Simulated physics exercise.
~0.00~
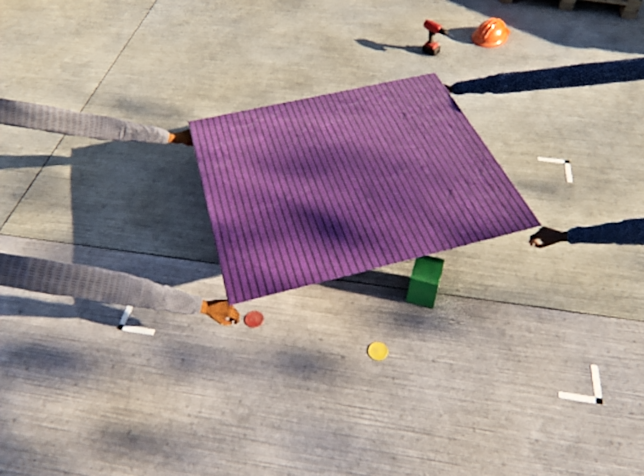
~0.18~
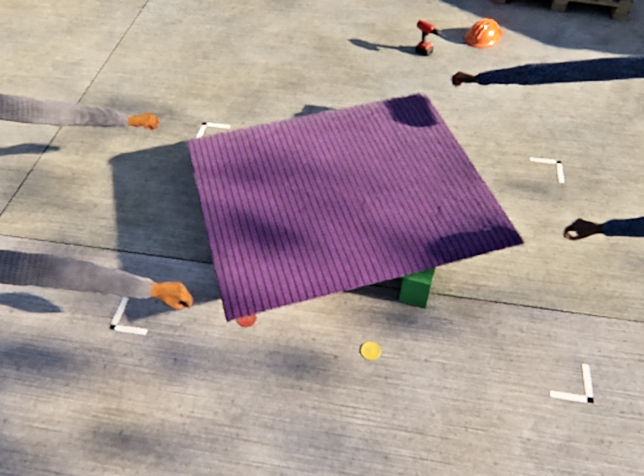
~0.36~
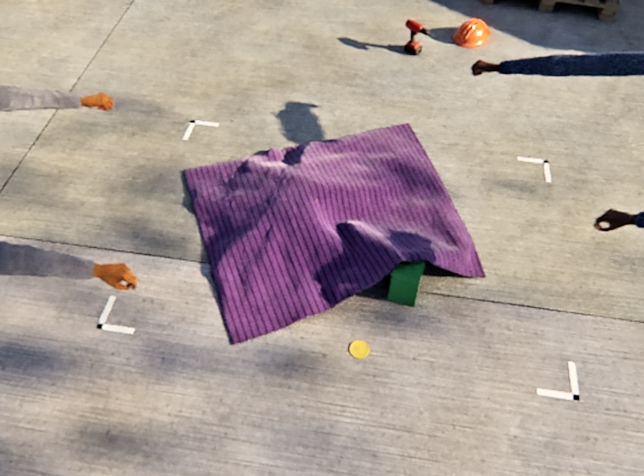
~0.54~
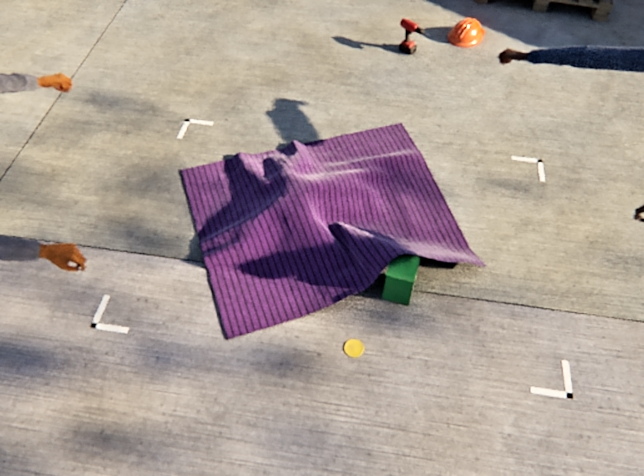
At the start, four hands, two on the left and two on the right, hold a striped purple cloth stretched out above a concrete floor, with a green box partly beneath it and a red disc and a yellow disc nearby. The hands let go and draw back as the sheet begins to drop. It sinks over the red disc and drapes over hidden objects, rising into peaks and folds. The arms pull farther away toward the sides. At the end, the cloth lies rumpled, with the green box poking out at its lower right edge and the yellow disc uncovered.
